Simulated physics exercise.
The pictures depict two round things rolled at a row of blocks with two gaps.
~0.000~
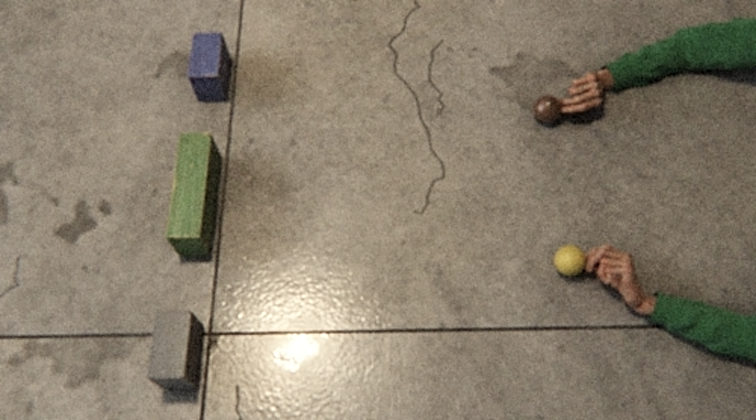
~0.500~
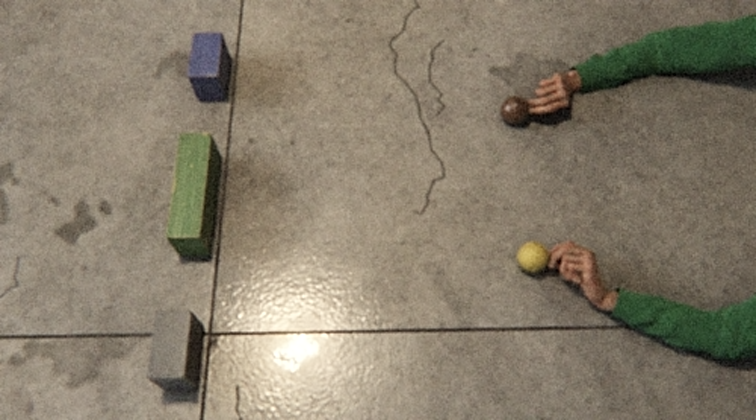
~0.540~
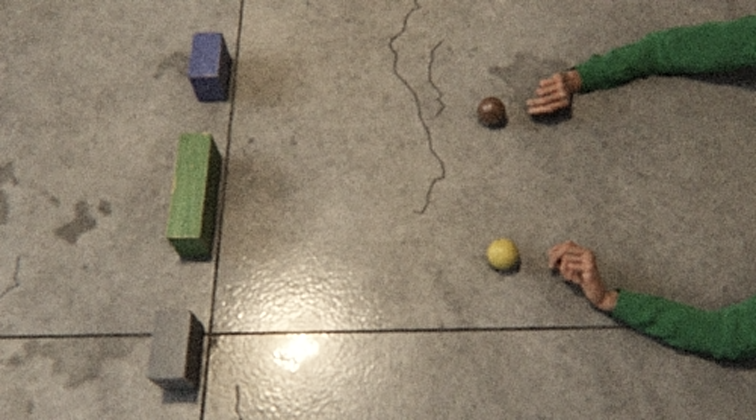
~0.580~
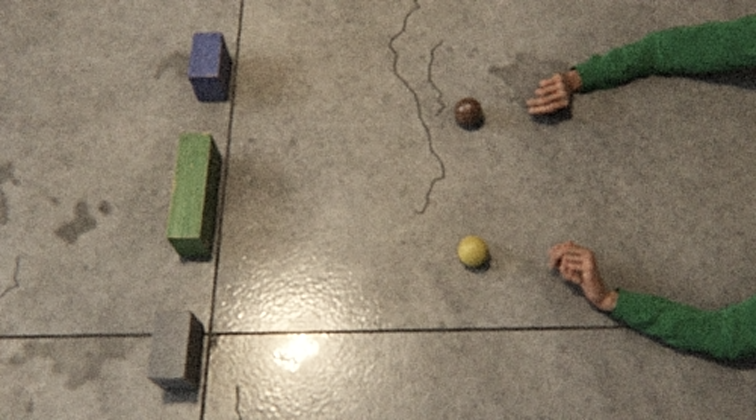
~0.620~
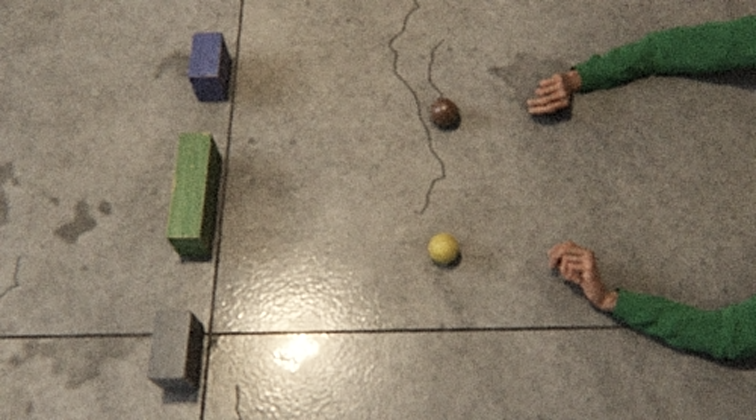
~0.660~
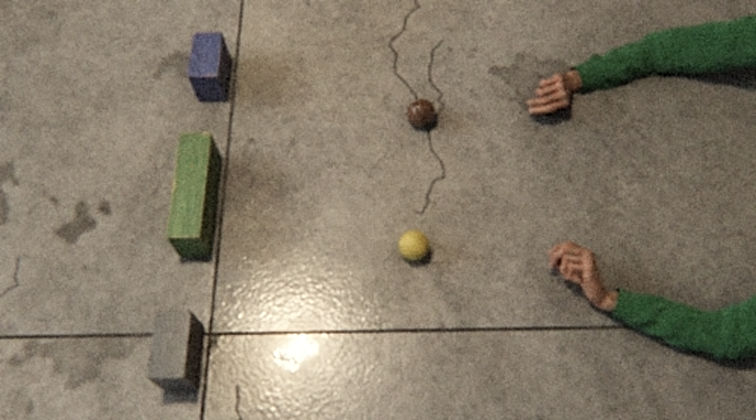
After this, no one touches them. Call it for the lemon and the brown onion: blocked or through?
Lemon - blocked; brown onion - through.
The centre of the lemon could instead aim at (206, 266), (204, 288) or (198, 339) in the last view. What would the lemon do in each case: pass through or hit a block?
Log, aim 1: Through the gap; aim 2: Through the gap; aim 3: Held up.
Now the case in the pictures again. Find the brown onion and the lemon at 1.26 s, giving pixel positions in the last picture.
Centres: Roughly (73, 122), then roughly (288, 204).
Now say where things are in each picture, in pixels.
Lemon (570, 261) under the hand; brown onion (548, 109) under the hand; grey block (177, 350), in the first frame.
Lemon (533, 257); brown onion (515, 110), in the second frame.
Lemon (503, 254); brown onion (491, 111), in the third frame.
Lemon (473, 251); brown onion (468, 111), in the fourth frame.
Lemon (444, 248); brown onion (445, 112), in the fifth frame.
Lemon (414, 245); brown onion (421, 113); blue block (210, 68), in the sixth frame.
After 1.26 s, lemon coming back near (288, 204); brown onion heading on near (73, 122).
By the end (2.3 s), the lemon hits a block; the brown onion passes through its gap.
